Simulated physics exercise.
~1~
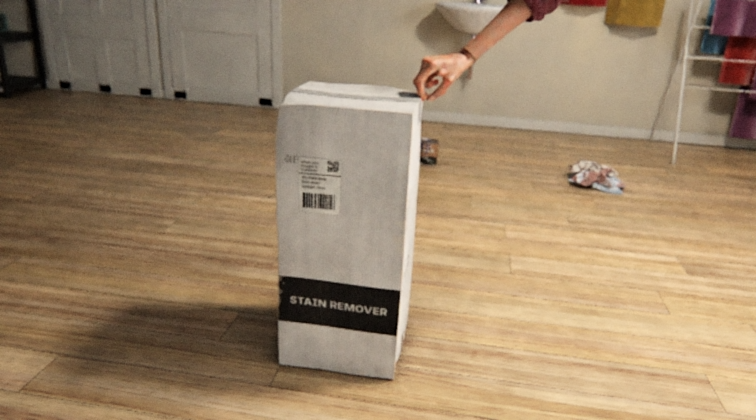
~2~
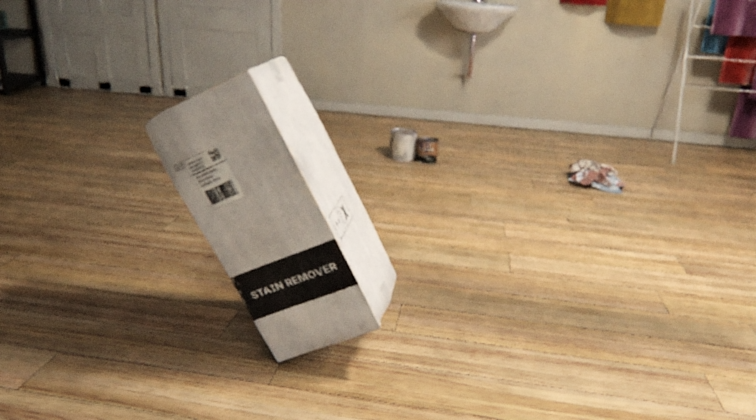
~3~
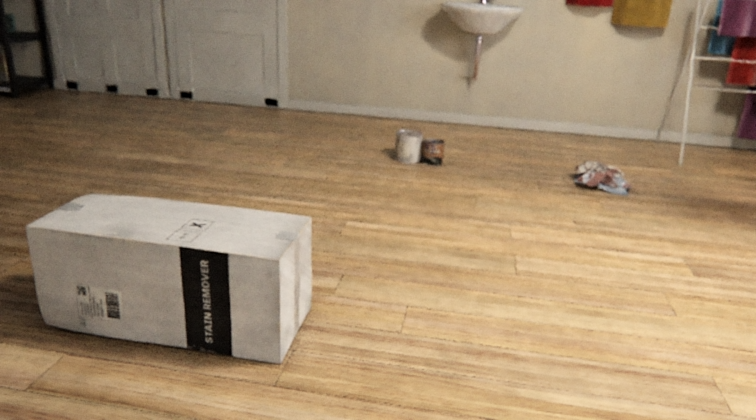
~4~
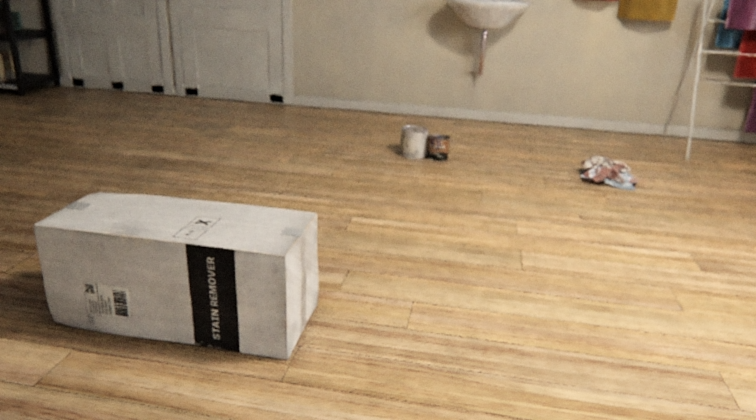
The video shows a hand at the top of a tall white box labelled "STAIN REMOVER" standing on a wooden floor. The hand leaves view as the box tips to the left, falls over, and ends up lying still on its side.
